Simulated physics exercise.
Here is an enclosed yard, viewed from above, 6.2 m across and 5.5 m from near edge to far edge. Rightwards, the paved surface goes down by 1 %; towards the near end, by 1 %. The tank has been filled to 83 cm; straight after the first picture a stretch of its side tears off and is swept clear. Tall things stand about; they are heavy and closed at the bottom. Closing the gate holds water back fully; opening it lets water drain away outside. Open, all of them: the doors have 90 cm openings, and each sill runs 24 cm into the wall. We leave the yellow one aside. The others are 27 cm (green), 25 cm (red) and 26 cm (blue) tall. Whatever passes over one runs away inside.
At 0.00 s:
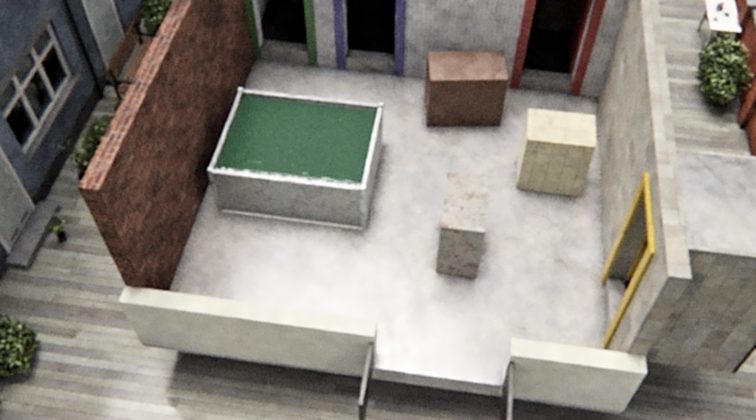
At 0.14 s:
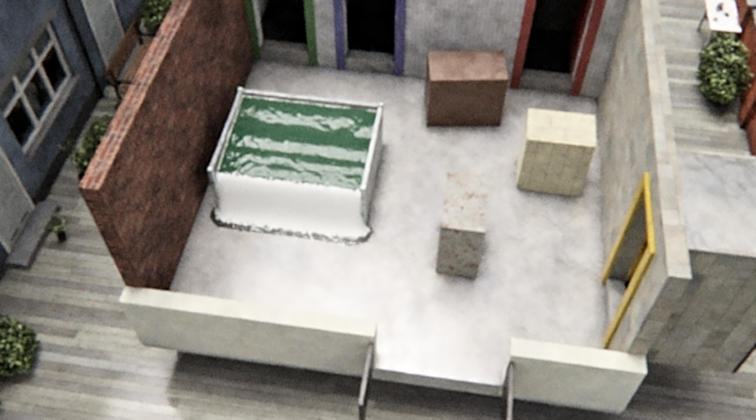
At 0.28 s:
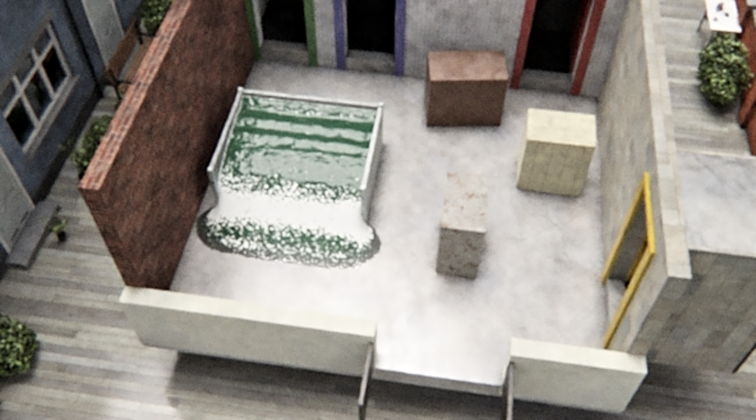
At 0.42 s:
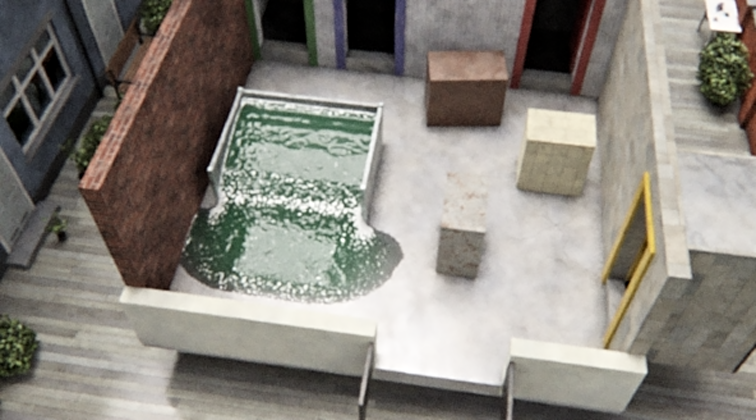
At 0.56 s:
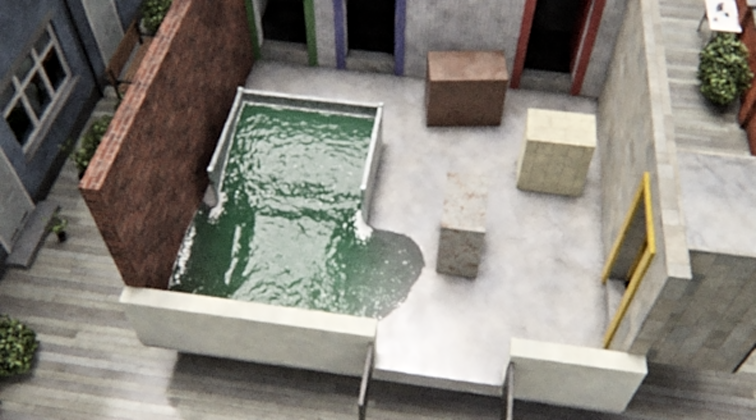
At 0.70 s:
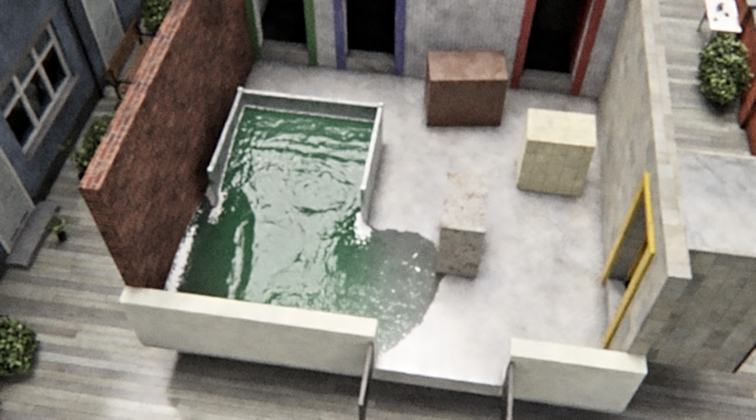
We see a walled yard from above with a tank of green water whose near side gives way, and the water pours out toward the low front wall, then spreads right to the nearest of three standing blocks.
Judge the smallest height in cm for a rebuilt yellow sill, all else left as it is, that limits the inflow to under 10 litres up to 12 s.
Roughly 24 cm at the least.
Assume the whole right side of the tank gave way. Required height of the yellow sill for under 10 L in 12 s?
In that case you'd want it roughly 15 cm high.
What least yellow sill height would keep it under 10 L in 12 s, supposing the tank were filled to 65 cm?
I'd say close to 18 cm.
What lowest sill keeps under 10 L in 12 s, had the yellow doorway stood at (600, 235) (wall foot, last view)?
Something near 11.0 cm.
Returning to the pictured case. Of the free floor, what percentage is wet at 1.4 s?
Some 30 per cent is wet.
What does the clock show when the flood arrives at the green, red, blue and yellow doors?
Green = 3.4 s, red = 4.5 s, blue = 4.0 s, yellow = 2.4 s.
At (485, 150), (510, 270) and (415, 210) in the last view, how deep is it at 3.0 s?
About 0, 4 and 0 cm respectively.
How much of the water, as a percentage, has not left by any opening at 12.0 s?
About 72 in every hundred.
After 1.4 s water covers 30 % of the floor, deepest (64 cm) near (172, 322); it has not reached the yellow door.
After 3.0 s water covers 50 % of the floor, deepest (32 cm) near (602, 359); 24 cm at the yellow door, 0 litres in over its 22 cm sill.
After 12.0 s water covers 100 % of the floor, deepest (14 cm) near (576, 379); 10 cm at the yellow door, 17 litres in over its 22 cm sill.
At the yellow door as built, the water arrived by 2.5 s and peaked near 29 cm at 3.6 s.
With a sill of 21.5 cm, 20 litres would have come in within the 12 s; with 29.5 cm, 1 litre. So under 10 litres takes about 24 cm.
